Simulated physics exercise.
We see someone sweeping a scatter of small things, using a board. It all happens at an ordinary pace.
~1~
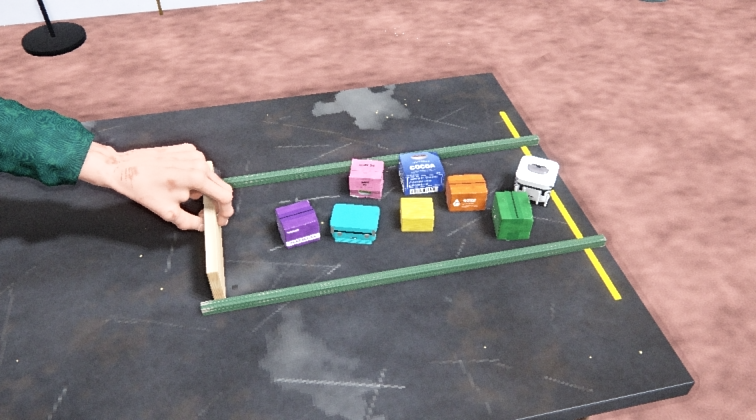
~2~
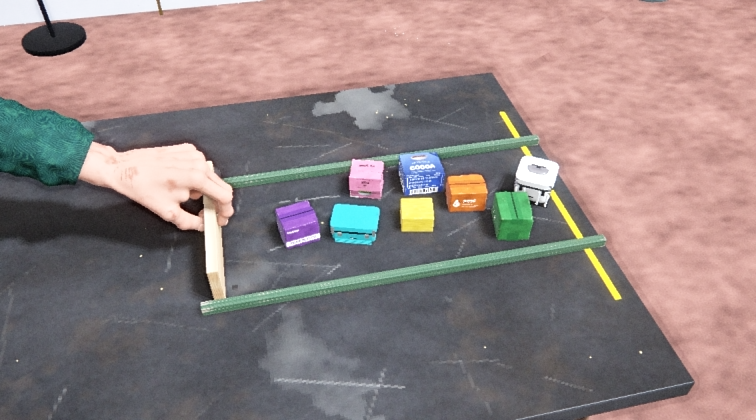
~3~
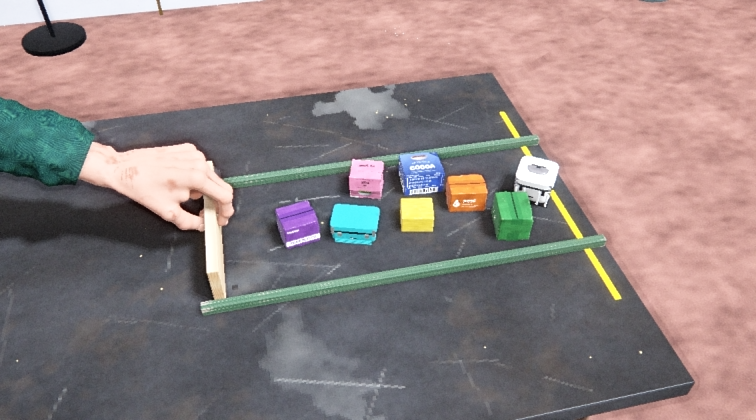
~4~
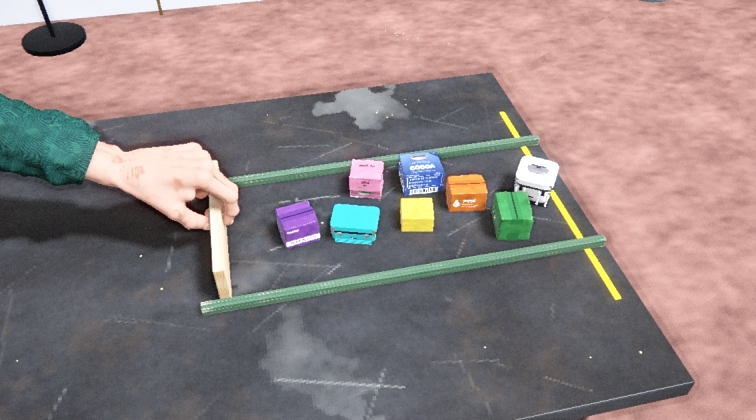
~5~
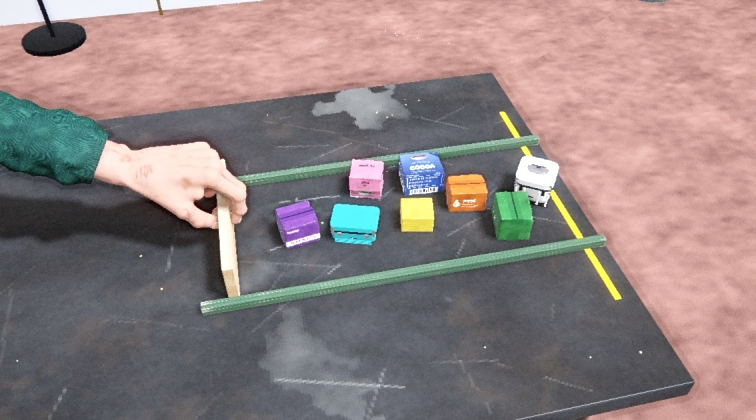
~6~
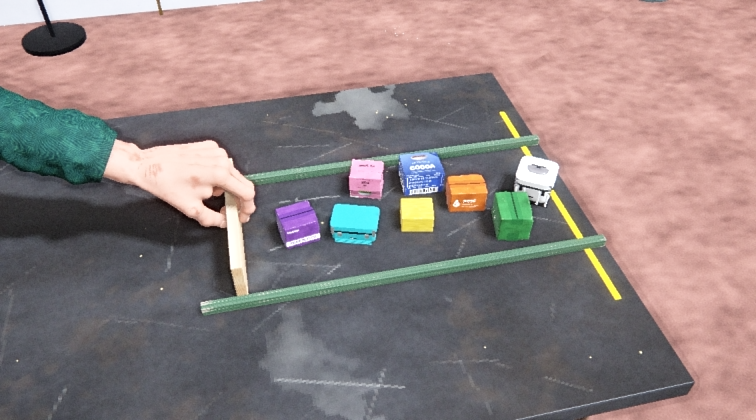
A hand in a green sleeve held a wooden board upright between two green rails, then slid it slightly right toward a scatter of small colourful boxes, which stayed still on the dark surface.
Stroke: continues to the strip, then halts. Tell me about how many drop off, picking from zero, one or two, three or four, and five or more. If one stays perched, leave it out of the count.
At least five come down.
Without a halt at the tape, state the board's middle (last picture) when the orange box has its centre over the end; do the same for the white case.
(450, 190) and (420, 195), more or less.
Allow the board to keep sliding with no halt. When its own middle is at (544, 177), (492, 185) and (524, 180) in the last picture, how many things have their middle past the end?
Going through the three positions, you'd get 5, 3 and 5.
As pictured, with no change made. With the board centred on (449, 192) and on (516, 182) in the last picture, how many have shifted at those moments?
First 8, then 8.
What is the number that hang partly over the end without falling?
The number overhanging is 2.
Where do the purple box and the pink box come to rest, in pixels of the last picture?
Result: One about (570, 183), other about (548, 150).
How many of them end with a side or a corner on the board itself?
2 of them.
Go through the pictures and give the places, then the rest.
White case (535, 180); green box (512, 215); orange box (466, 193); board (213, 228); tape (551, 191), in the first picture.
Green box (512, 216); yellow block (417, 215), in the second picture.
Orange box (466, 193); pink box (367, 179), in the third picture.
White case (535, 181); blue box (421, 174), in the fourth picture.
Green box (512, 216); turquoise case (355, 224), in the fifth picture.
White case (535, 181); green box (512, 216); orange box (466, 193); board (235, 224); tape (551, 191), in the sixth picture.
Soon after, none off yet; white case at rest near (537, 181); green box at rest near (512, 216); orange box moved about its own width near (495, 188).
At rest, the number that fall off is five or more; fallen, turquoise case, yellow block, blue box, orange box, green box and white case.
